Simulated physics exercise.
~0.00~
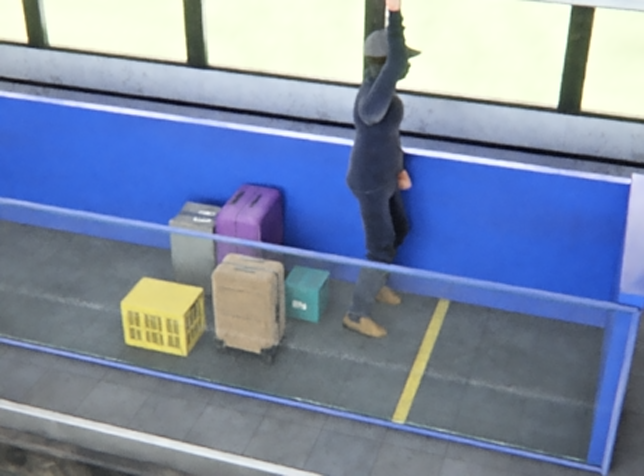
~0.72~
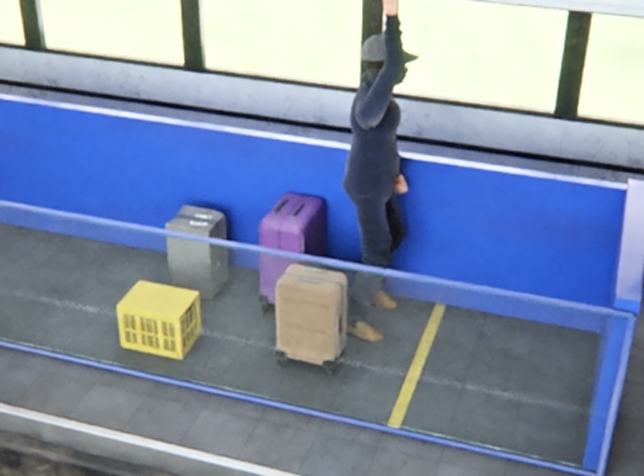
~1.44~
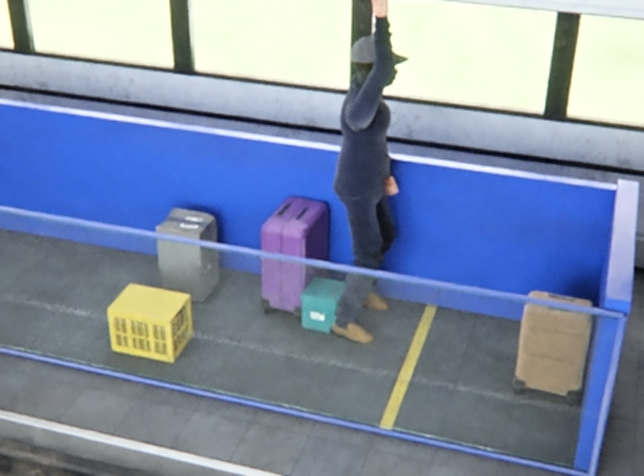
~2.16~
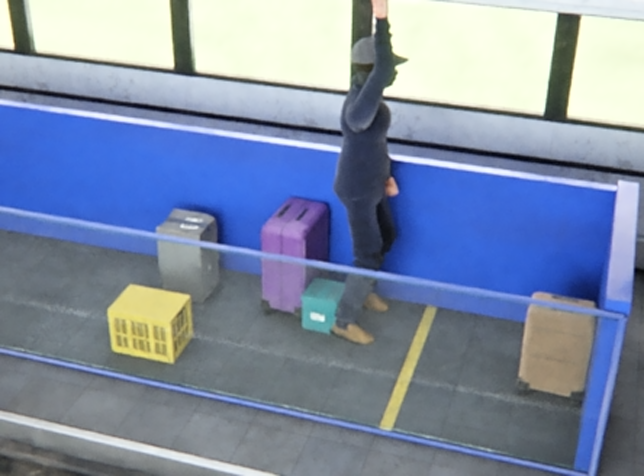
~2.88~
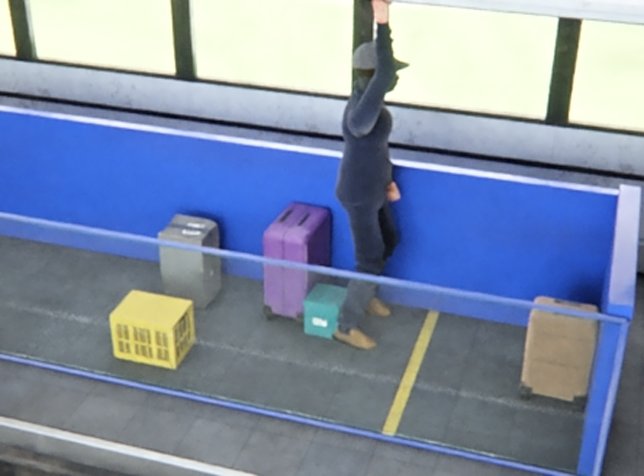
At the start, a passenger in a dark top and cap stands braced with one arm raised in a blue-walled bay, beside a grey case, a purple case, a brown wheeled case, a teal tub and a yellow crate. The brown case rolls right, passing in front of the tub, while the purple case shifts a shorter way right. The brown case then rolls on past the passenger and over the yellow line. The teal tub ends slightly right, by the passenger's feet. Finally everything rests, with only the brown case beyond the line, upright near the right end.
